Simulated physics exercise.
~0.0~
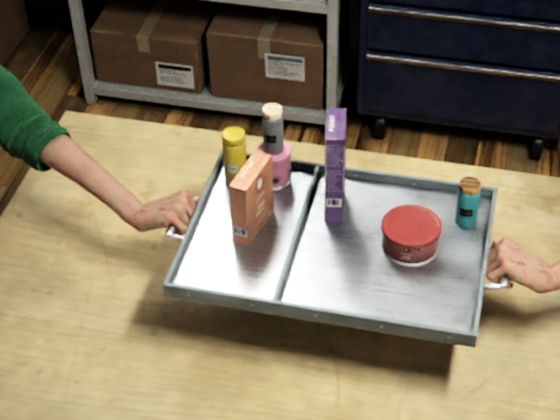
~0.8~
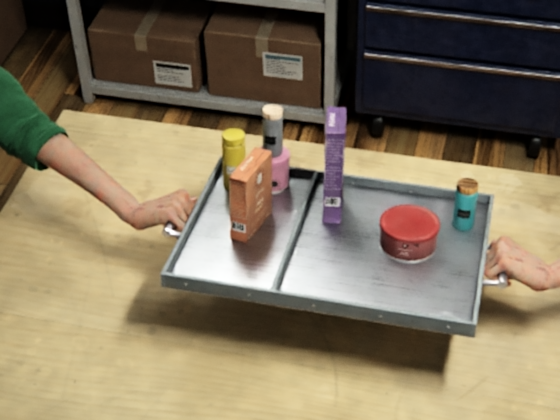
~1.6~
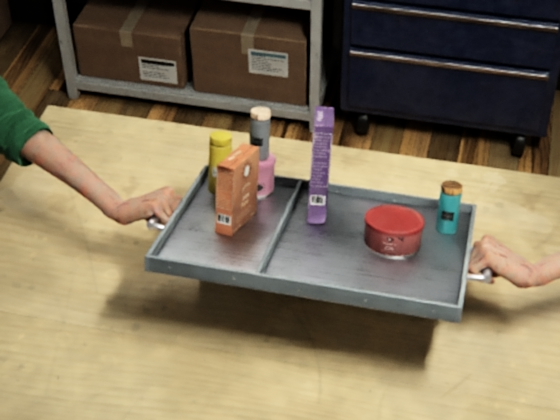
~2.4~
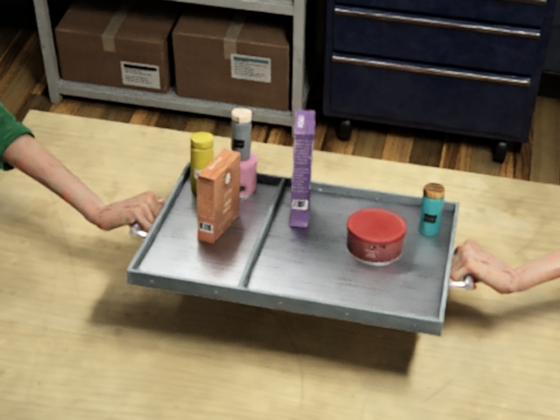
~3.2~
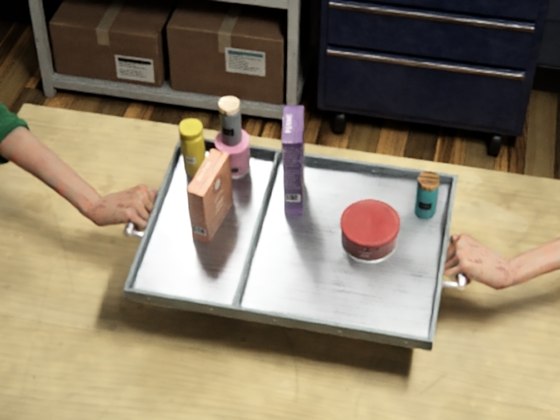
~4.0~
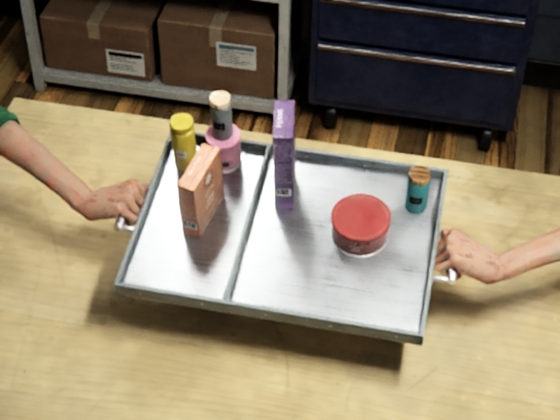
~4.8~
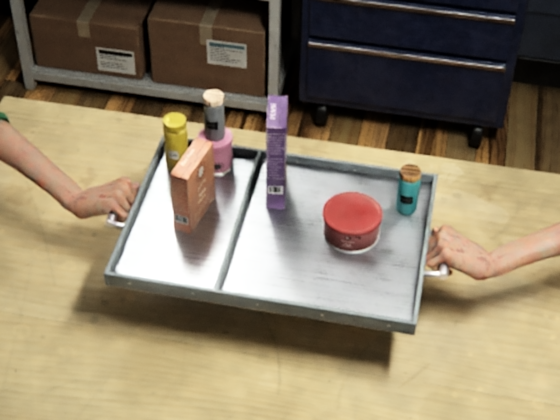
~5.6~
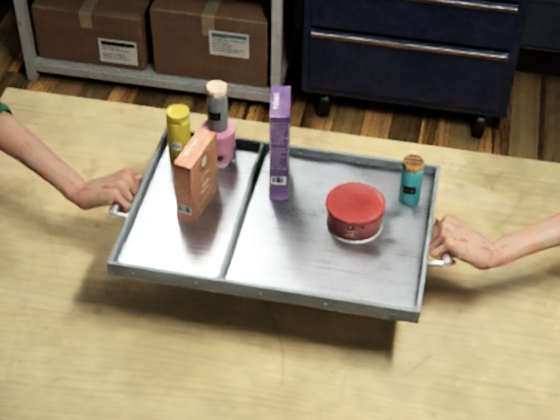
A tray held by two hands tilts gently back and forth while its seven items stay standing.
